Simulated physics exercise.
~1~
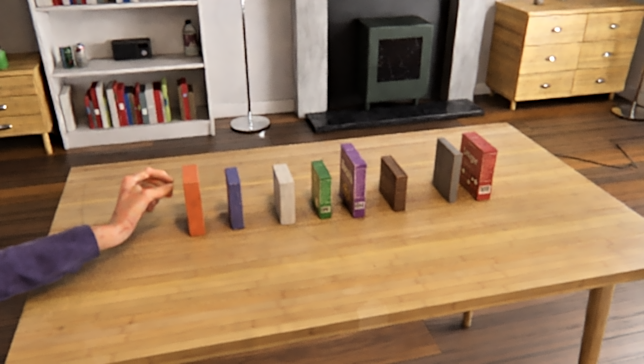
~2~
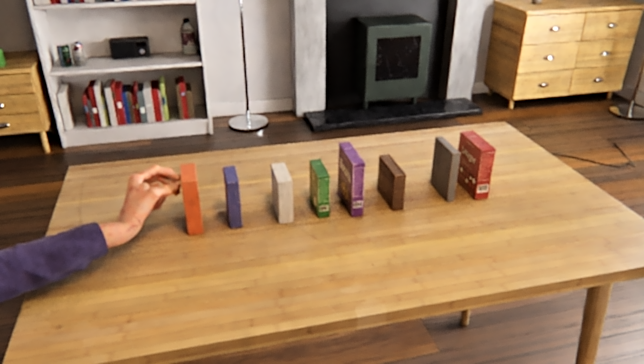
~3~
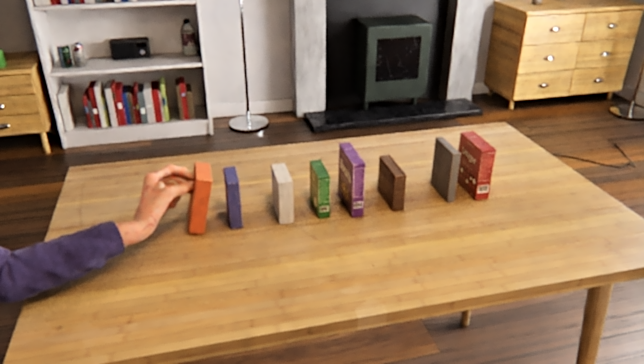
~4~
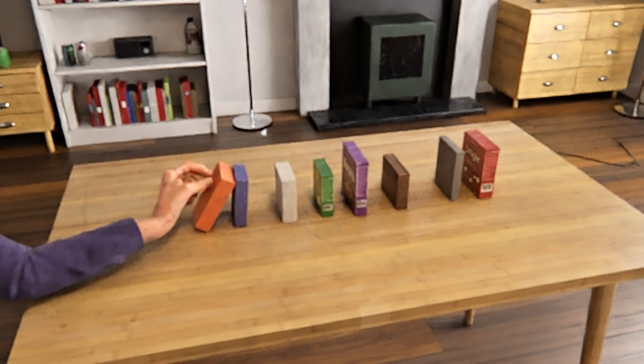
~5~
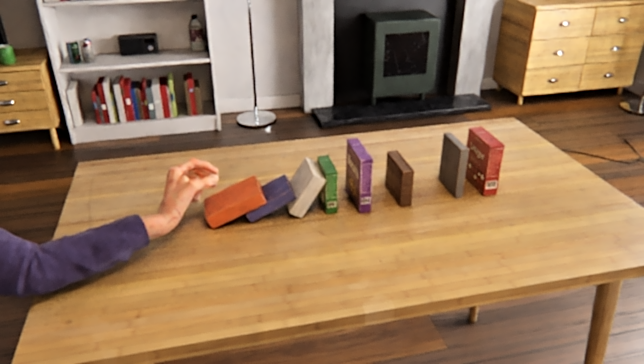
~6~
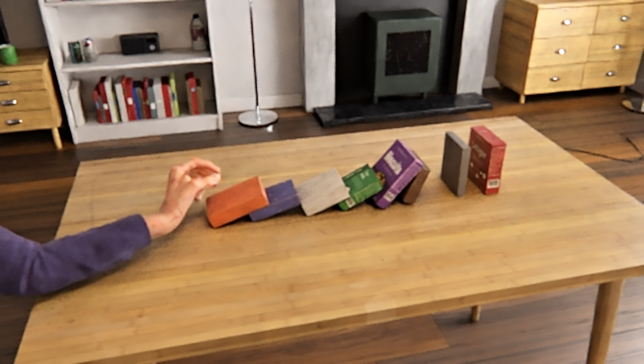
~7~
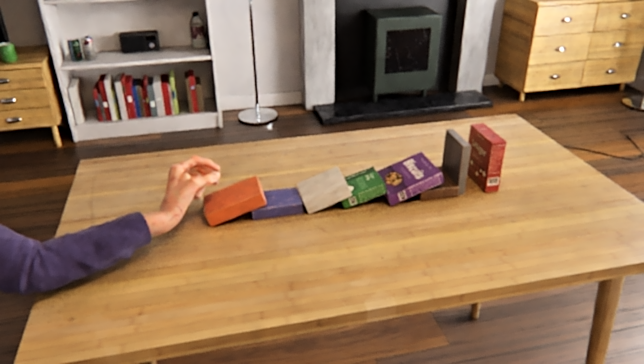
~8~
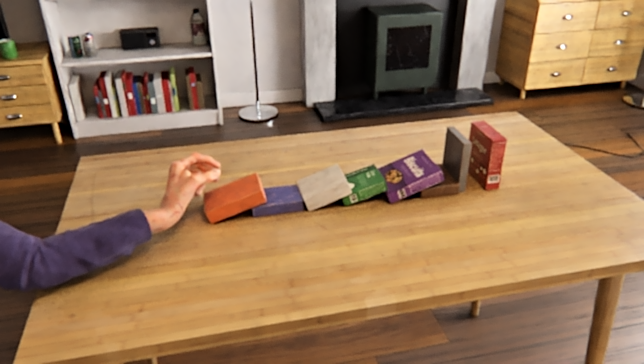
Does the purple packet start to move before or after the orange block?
It moves after. The orange block starts to tip under the hand while the purple packet is still upright, and the purple one goes over later.
A hand tips an orange block, toppling others rightward, but the grey and red ones stay standing.
